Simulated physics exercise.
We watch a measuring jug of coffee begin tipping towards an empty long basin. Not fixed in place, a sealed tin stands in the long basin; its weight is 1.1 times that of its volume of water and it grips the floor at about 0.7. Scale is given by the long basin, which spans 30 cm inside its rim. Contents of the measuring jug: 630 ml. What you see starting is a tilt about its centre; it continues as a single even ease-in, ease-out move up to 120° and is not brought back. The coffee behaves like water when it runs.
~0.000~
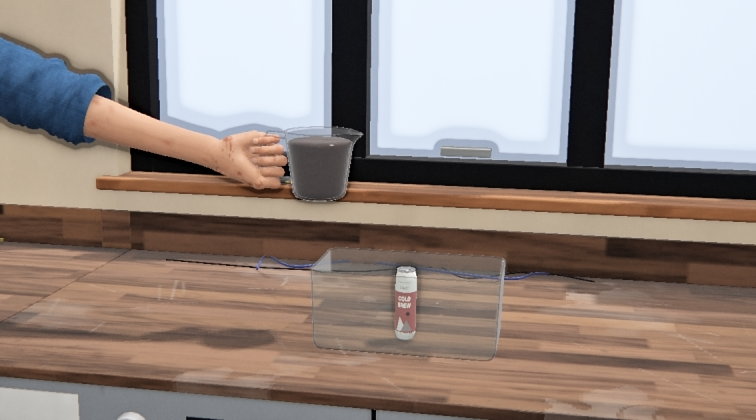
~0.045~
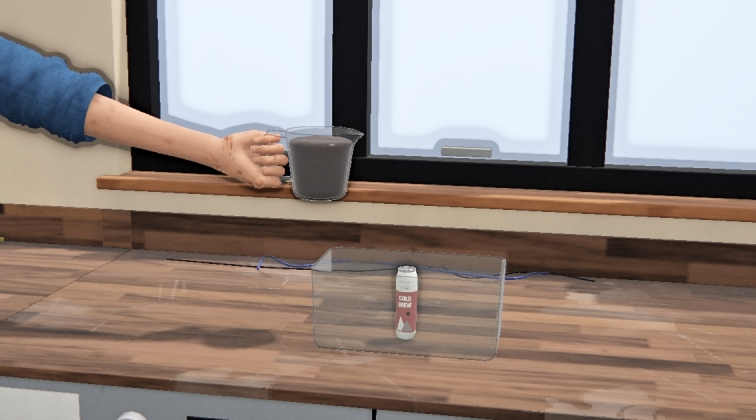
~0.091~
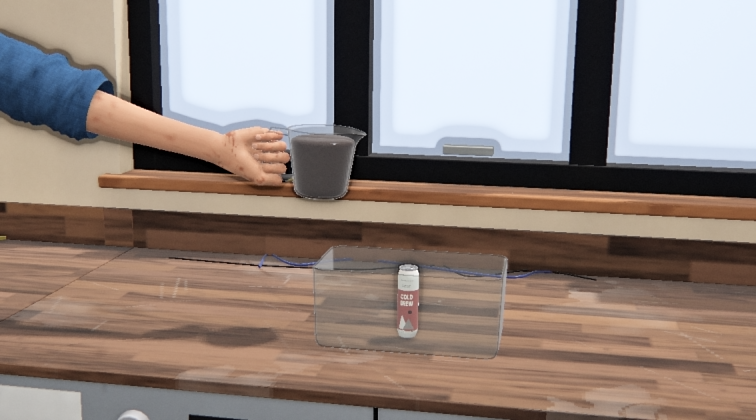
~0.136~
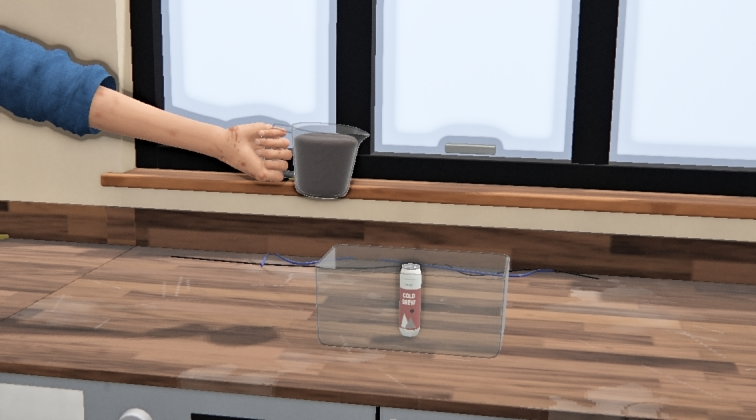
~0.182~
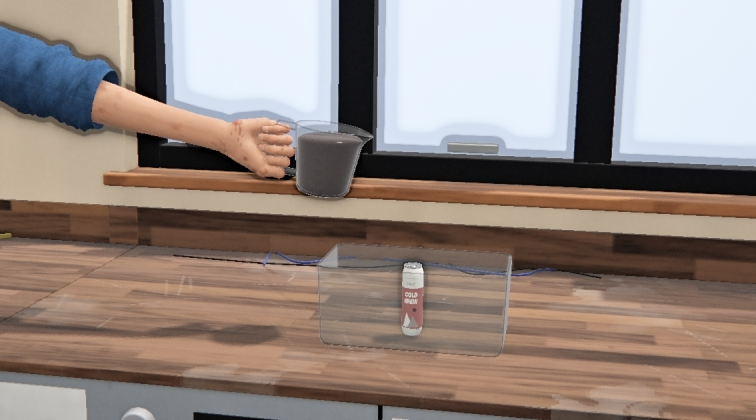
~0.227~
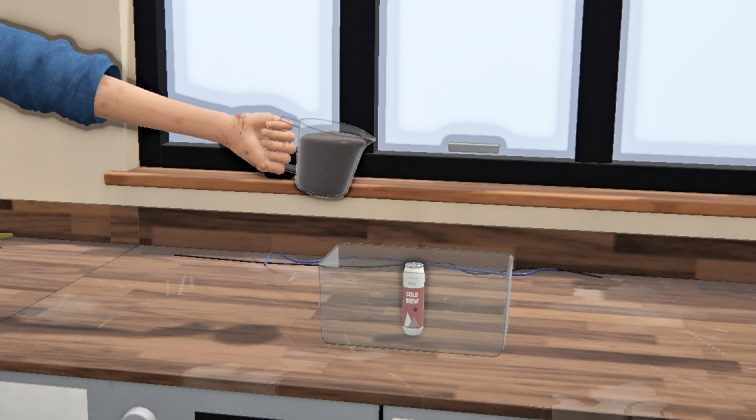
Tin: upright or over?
It overturns.
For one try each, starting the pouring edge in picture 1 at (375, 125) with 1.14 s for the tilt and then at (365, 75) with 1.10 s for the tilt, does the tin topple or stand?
First it stays on its base; then it stays on its base.
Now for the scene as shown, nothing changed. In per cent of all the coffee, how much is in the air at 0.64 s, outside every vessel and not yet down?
Near 26 per cent of it all.
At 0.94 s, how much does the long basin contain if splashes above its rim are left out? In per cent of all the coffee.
Close to 82 in a hundred.
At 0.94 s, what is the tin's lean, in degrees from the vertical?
Measured tilt, approx.: 0 degrees.
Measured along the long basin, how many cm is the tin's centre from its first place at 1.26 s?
Around 6 cm.
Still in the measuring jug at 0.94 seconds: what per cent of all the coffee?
Close to 6 percent of the total.
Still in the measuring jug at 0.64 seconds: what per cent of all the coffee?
I'd estimate some 64 % remains.
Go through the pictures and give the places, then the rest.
In the first frame, it leans 0°; its right rim is at (363, 134); the coffee meets the walls at (290, 139) and (353, 142); the long basin's rim runs from (321, 260) to (502, 271); the tin's top is at (406, 272).
In the second frame, it leans 1°; its right rim is at (363, 134); the coffee meets the walls at (291, 139) and (354, 142).
In the third frame, it leans 2°; its right rim is at (366, 134); the coffee meets the walls at (293, 137) and (355, 141).
In the fourth frame, it leans 4°; its right rim is at (369, 134); the coffee meets the walls at (296, 136) and (359, 140).
In the fifth frame, it leans 8°; its right rim is at (373, 136); the coffee meets the walls at (300, 135) and (363, 140).
In the sixth frame, it leans 12°; its right rim is at (376, 140); the coffee meets the walls at (303, 136) and (367, 141).
Then, 0.64 s in, the tilt is 75° and 64 per cent is still to pour; the tin stands where it began.
Then, 0.94 s in, the tilt is 114° and 6 per cent is still to pour; the tin stands 1 cm from where it began.
Then, 1.26 s in, the tilt is 120° and 0 per cent is still to pour; the tin leans 34°.
Then, 1.60 s in, the tilt is 120° and 0 per cent is still to pour; the tin lies on its side.
Finally, the tin lies on its side.
